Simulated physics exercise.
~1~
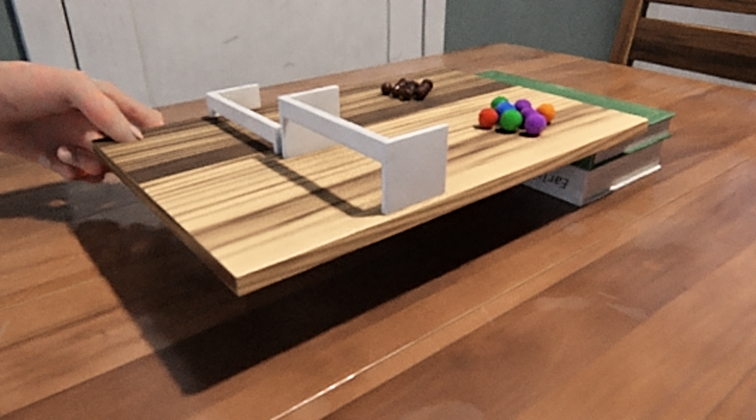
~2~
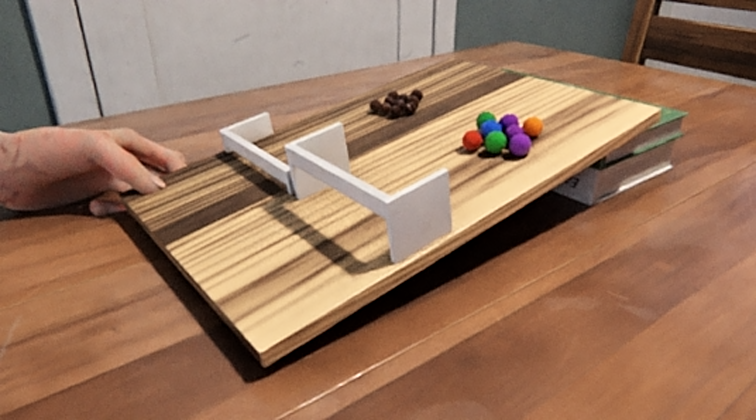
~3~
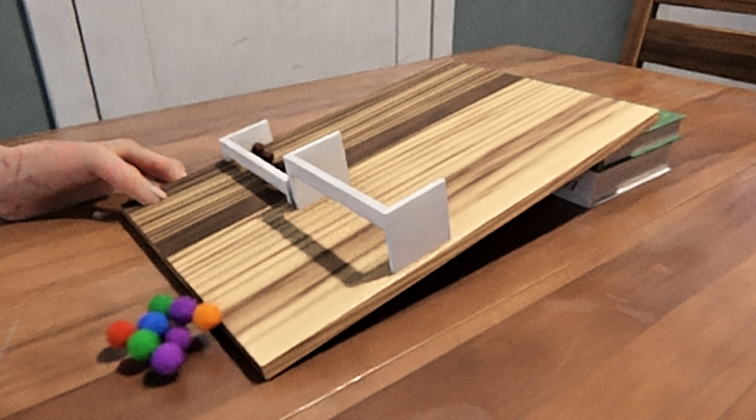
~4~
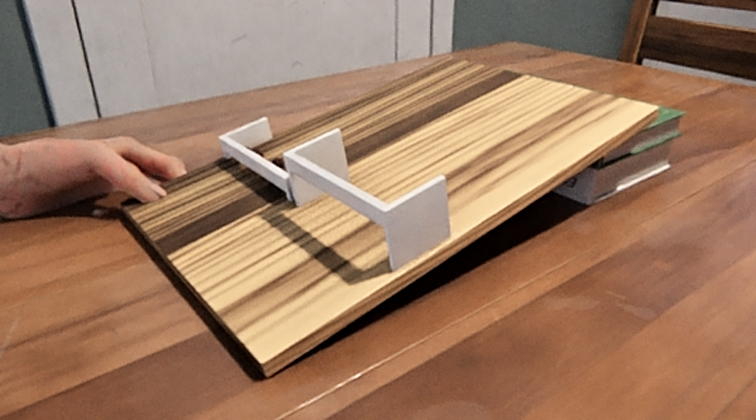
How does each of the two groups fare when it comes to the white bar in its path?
The colourful balls in front slip under their bar and carry on past the low end of the board. The dark brown pieces at the back are stopped by theirs.
